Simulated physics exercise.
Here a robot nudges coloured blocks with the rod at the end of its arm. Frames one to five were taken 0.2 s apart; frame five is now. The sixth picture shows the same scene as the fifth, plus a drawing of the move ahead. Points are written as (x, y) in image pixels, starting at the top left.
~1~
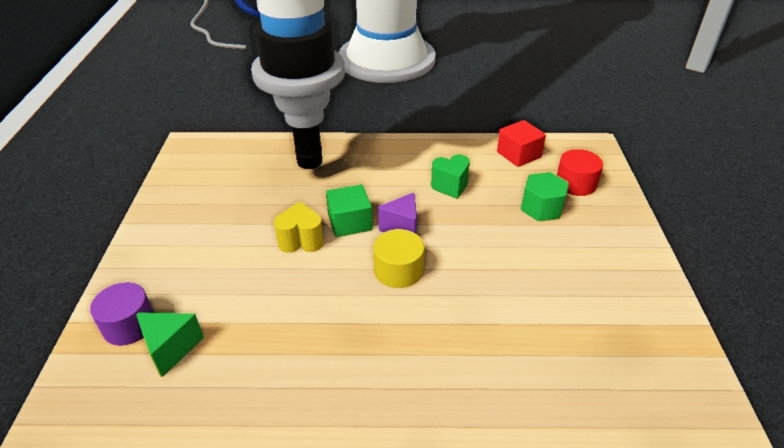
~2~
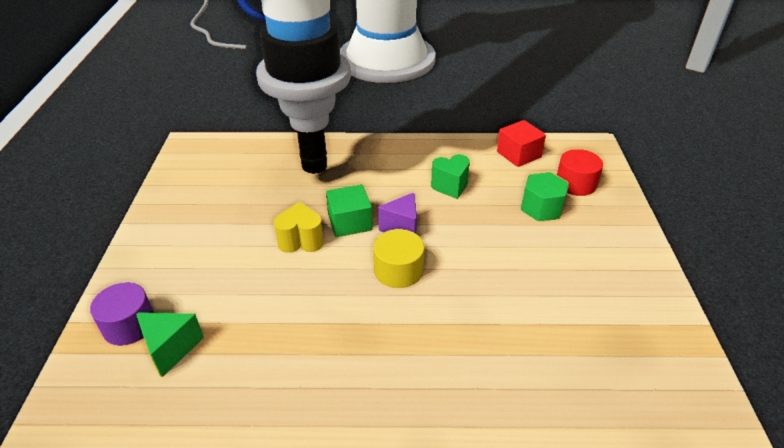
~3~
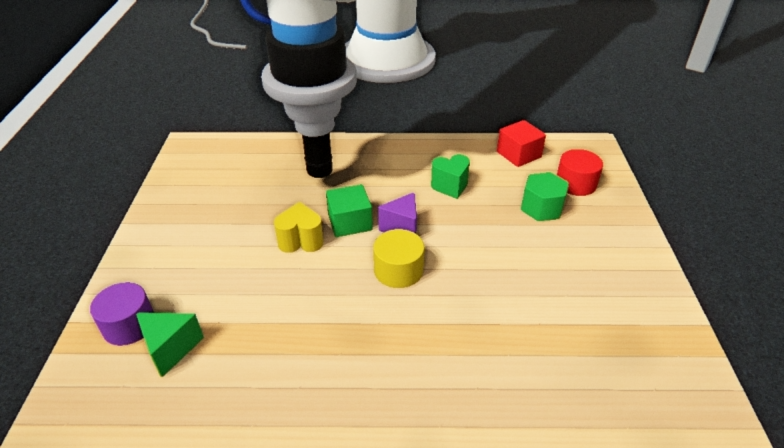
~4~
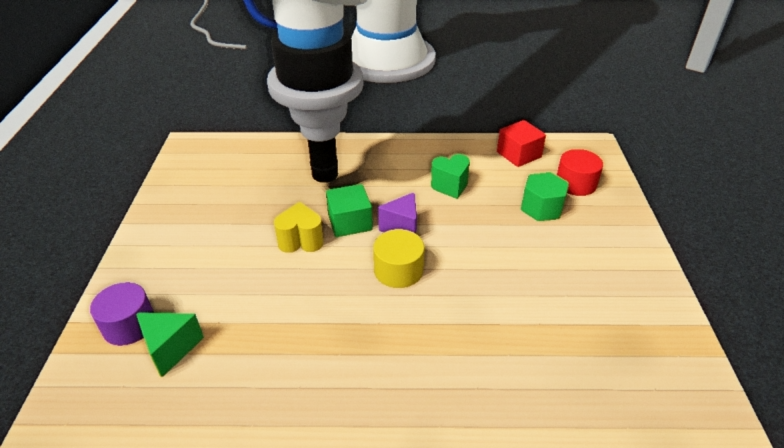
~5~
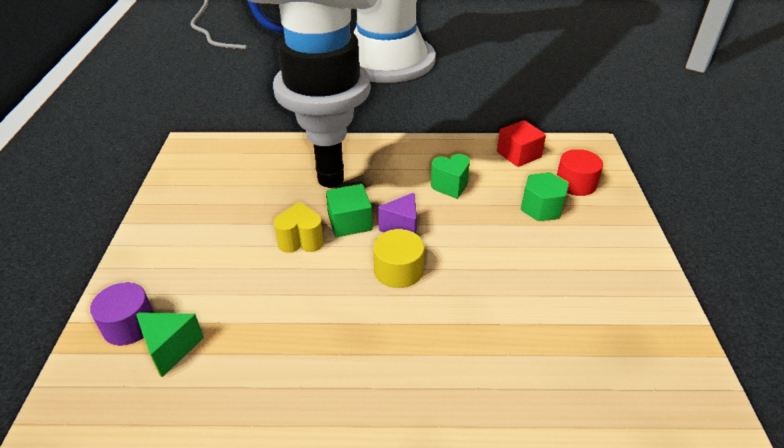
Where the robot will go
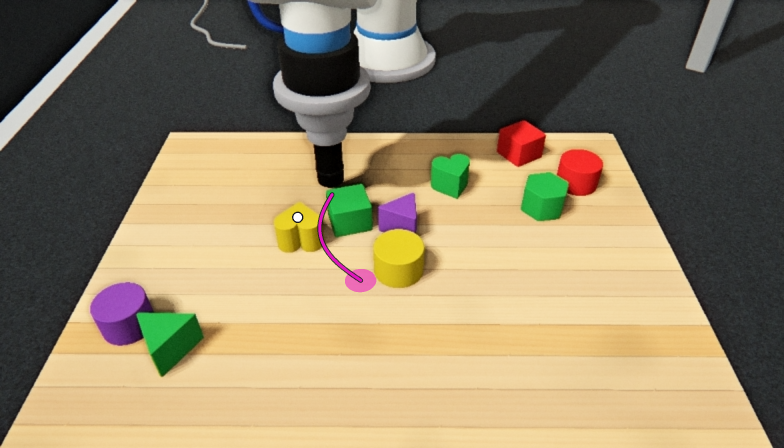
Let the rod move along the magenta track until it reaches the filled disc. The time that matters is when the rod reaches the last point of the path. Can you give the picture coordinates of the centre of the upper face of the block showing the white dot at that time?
It will end up at (290, 231).
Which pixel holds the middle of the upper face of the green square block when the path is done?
At the end it should sit near (361, 216).
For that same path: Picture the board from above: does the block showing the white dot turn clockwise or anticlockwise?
The sense of turning is clockwise.
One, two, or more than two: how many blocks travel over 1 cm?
There will be two blocks that move more than 1 cm.
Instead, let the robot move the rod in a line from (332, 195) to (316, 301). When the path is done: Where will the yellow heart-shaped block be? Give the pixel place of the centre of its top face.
Its top centre lands on (287, 229).
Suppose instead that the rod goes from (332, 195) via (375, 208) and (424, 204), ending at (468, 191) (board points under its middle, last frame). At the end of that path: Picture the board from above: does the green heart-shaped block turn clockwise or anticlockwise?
Twists anticlockwise.
The drawn path runs from (332, 195) via (320, 223) and (329, 254), ending at (361, 280); the dot is on the yellow heart-shaped block.
The first path, step by step. One third of the way, rod at (318, 209); green square block at (350, 207), turned 45° anticlockwise.
Two thirds of the way, rod at (328, 240); yellow heart-shaped block at (290, 231), turned 30° clockwise; green square block at (359, 215), turned 90° anticlockwise.
At the end, rod at (360, 266); yellow heart-shaped block at (290, 231), turned 30° clockwise; green square block at (361, 216), turned 100° anticlockwise; yellow cylinder not moved.
